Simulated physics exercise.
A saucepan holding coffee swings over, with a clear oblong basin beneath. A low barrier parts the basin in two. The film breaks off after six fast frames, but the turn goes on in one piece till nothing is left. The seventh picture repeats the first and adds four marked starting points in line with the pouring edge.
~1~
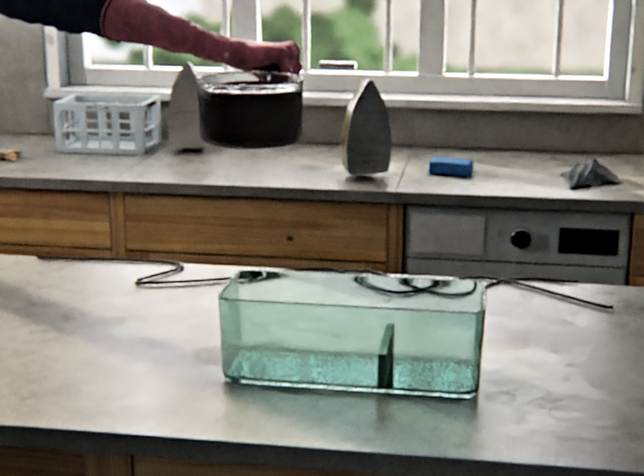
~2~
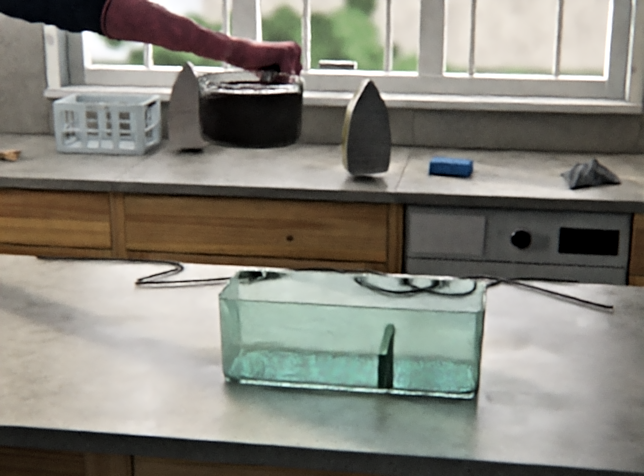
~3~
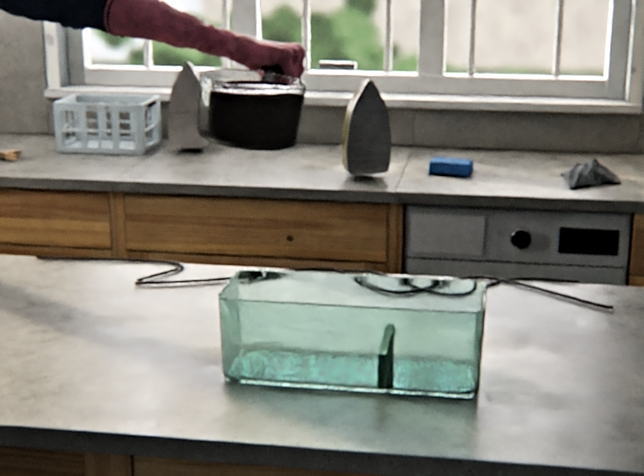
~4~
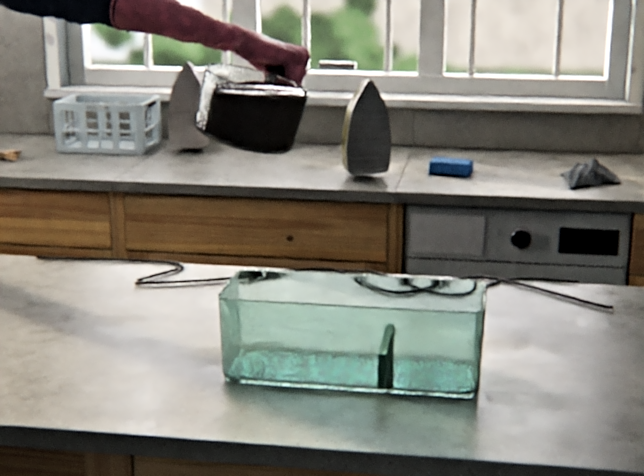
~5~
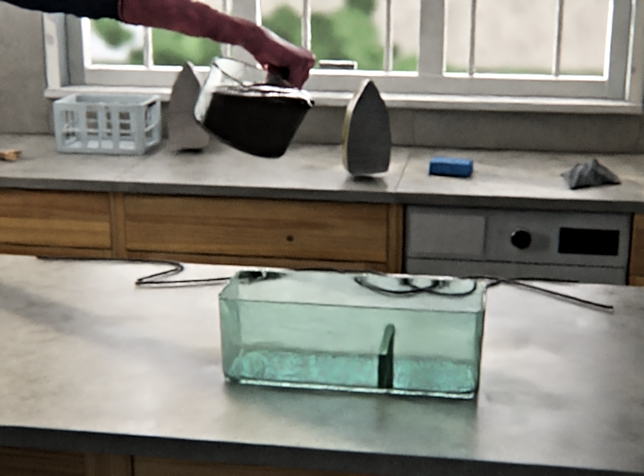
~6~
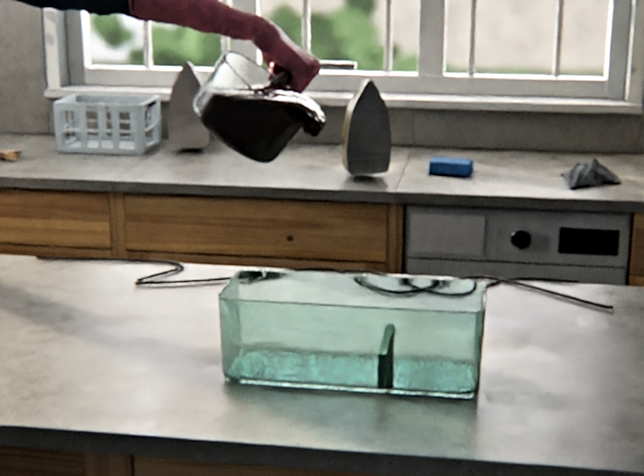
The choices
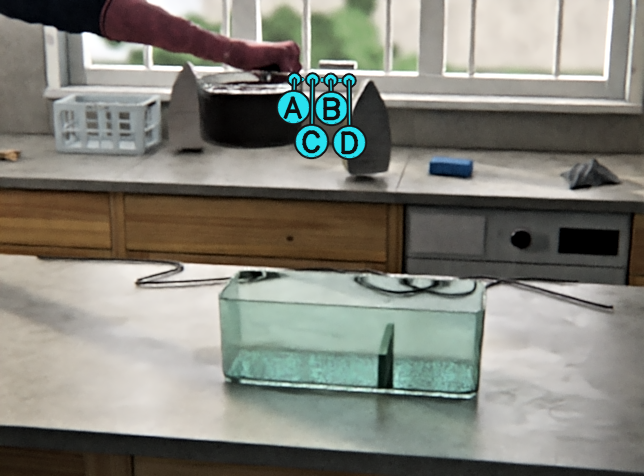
We see a hand holding a glass pot of dark coffee above a clear, low-walled basin on a counter; the pot stays upright at first, then tilts steadily to the right until coffee comes over its lip.
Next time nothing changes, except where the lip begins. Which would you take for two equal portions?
Use spot C.
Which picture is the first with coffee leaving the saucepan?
In picture 5.
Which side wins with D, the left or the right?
The right side.
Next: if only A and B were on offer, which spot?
B it is.
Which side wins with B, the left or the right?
The right side.
In cyan, A at (294, 79); B at (330, 80); C at (312, 79); D at (349, 80).
If A is chosen, about 82 % ends left of the wall and 14 % right of it; 4 % is lost outside.
If B is chosen, about 31 % ends left of the wall and 67 % right of it.
If C is chosen, about 50 % ends left of the wall and 47 % right of it; 3 % is lost outside.
If D is chosen, about 13 % ends left of the wall and 84 % right of it.
